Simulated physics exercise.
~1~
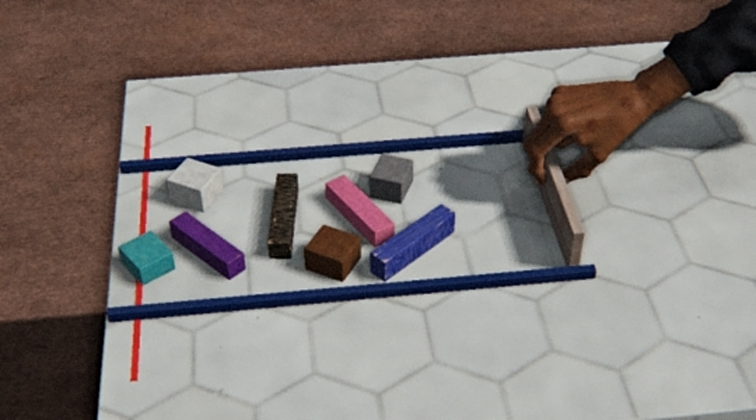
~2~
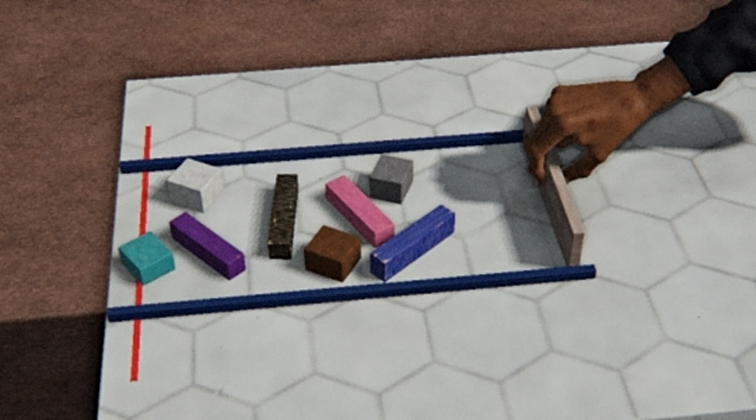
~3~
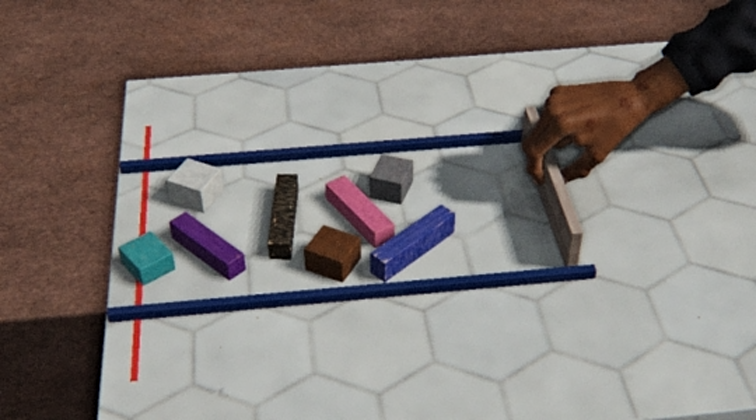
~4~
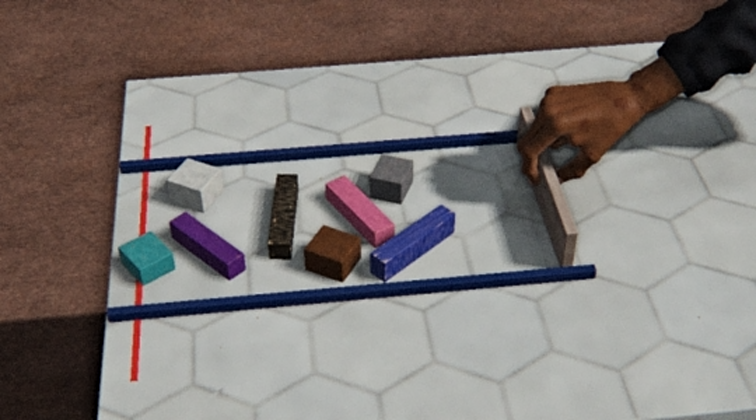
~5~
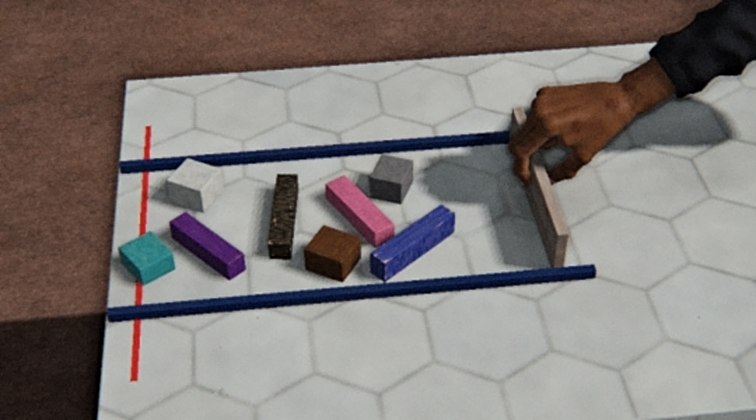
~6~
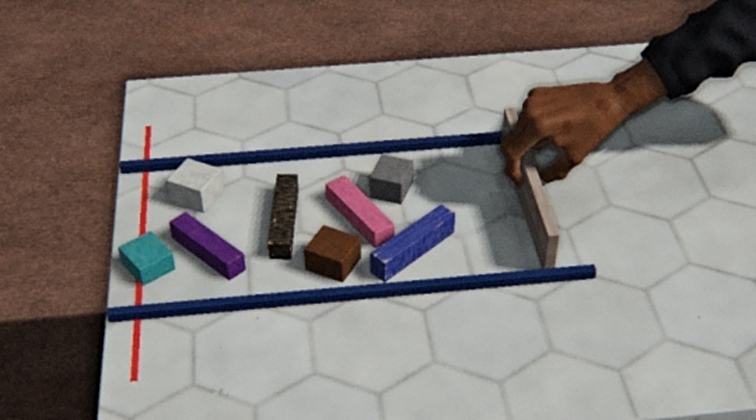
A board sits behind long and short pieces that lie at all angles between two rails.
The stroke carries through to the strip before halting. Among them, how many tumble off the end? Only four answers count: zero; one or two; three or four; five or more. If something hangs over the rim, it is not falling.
My answer: Five or more.
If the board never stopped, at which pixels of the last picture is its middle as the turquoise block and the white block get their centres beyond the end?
Roughly (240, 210); roughly (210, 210).
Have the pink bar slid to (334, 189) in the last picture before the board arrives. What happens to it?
The pink bar goes over.
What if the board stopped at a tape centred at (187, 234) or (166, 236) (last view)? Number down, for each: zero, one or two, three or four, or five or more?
Number down, tape by tape: Either three or four / three to four.
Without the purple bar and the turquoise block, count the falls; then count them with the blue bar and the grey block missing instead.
Count: 4 (first case); 4 (second).
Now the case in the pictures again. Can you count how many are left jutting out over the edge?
Expected count: 1.
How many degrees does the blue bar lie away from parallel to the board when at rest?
Roughly 0°.
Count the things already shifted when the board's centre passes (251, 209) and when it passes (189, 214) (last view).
The number moved is 8 and then 8.
A little later, none off yet; turquoise block at rest near (147, 258); white block at rest near (196, 186); purple bar at rest near (207, 245).
When it is over, the number that fall off is five or more; down, pink bar, brown block, black bar, purple bar, white block and turquoise block.
